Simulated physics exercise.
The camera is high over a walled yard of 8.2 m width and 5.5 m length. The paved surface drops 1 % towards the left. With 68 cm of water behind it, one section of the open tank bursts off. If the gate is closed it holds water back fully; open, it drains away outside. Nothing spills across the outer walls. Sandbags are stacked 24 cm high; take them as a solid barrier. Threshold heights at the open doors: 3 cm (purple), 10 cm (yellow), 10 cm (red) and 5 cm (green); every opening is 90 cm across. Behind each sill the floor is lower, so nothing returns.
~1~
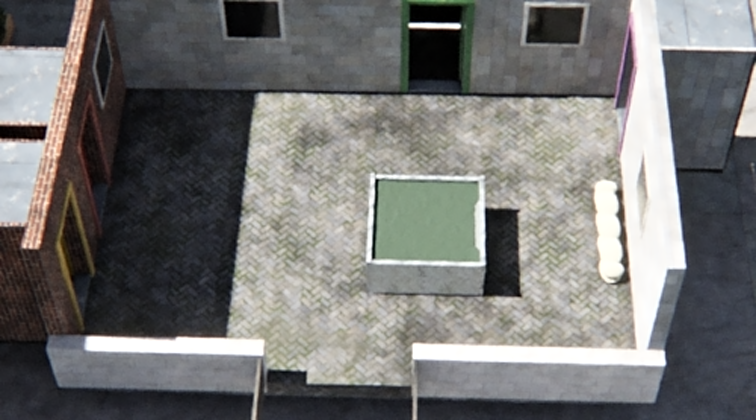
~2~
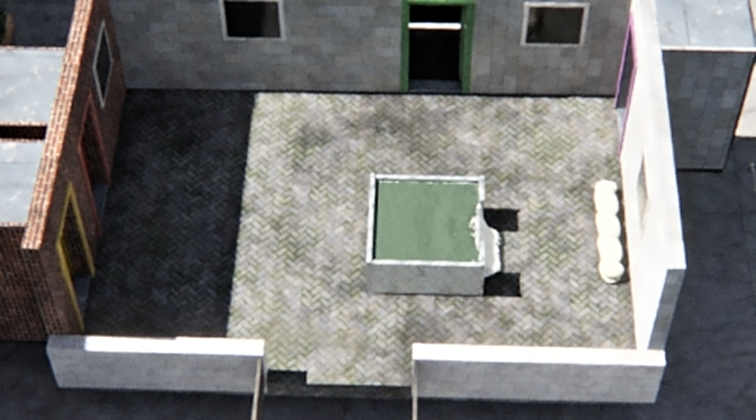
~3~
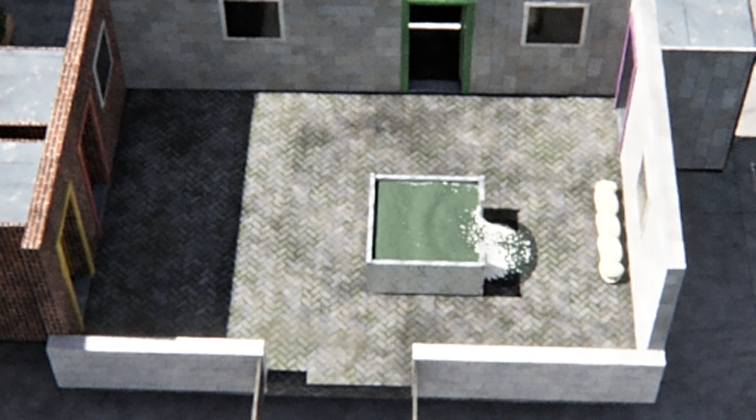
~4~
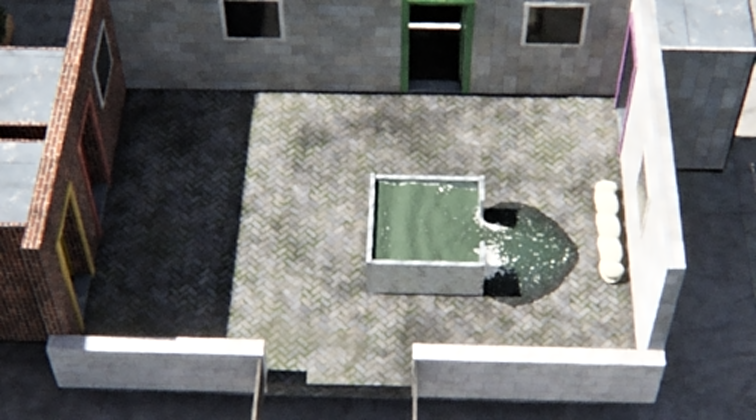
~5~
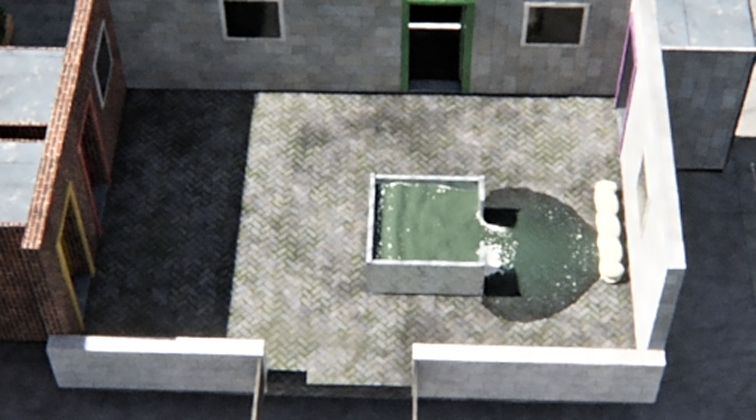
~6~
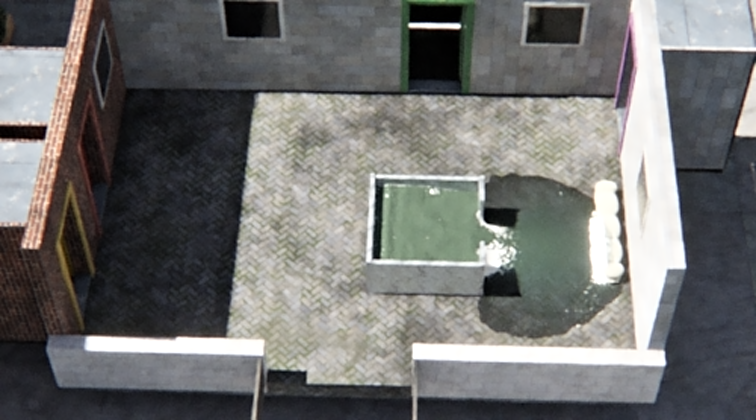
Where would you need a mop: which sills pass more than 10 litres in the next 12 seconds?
The water let in: At the purple door it passes the limit; at the yellow door it stays under the limit; at the red door it stays under the limit; at the green door it stays under the limit.
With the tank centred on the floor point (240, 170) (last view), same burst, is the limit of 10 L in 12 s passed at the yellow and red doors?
Against that limit: Yellow below, red not over.
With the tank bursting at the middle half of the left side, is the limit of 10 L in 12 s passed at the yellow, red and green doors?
Against that limit: Yellow above, red above, green below.
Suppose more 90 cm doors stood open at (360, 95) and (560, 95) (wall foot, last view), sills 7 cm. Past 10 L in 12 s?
In that order: Below, over.
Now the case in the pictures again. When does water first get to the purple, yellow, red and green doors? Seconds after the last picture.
Arrival: Purple 0.7 s, yellow 5.5 s, red 6.5 s, green 2.4 s.
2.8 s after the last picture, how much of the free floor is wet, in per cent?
Near 35 per cent is wet.
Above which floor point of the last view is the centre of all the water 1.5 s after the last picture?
Near (501, 251).
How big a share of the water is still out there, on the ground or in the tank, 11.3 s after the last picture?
About 92 per cent.
Then, 0.7 s after the last picture water covers 20 % of the floor and is deepest (36 cm) near (485, 252); purple door not reached, yellow door not reached, red door not reached, green door not reached.
Then, 1.5 s after the last picture water covers 20 % of the floor and is deepest (34 cm) near (625, 376); purple door 7 cm at the sill, 6 L in, yellow door not reached, red door not reached, green door not reached.
Then, 2.8 s after the last picture water covers 35 % of the floor and is deepest (20 cm) near (591, 254); purple door 7 cm at the sill, 24 L in, yellow door not reached, red door not reached, green door 4 cm at the sill, 0 L in.
Then, 6.3 s after the last picture water covers 80 % of the floor and is deepest (10 cm) near (76, 364); purple door 7 cm at the sill, 75 L in, yellow door 7 cm at the sill, 0 L in, red door not reached, green door 5 cm at the sill, 1 L in.
Then, 11.3 s after the last picture water covers 90 % of the floor and is deepest (8 cm) near (91, 283); purple door 3 cm at the sill, 95 L in, yellow door 8 cm at the sill, 0 L in, red door 7 cm at the sill, 0 L in, green door 3 cm at the sill, 1 L in.
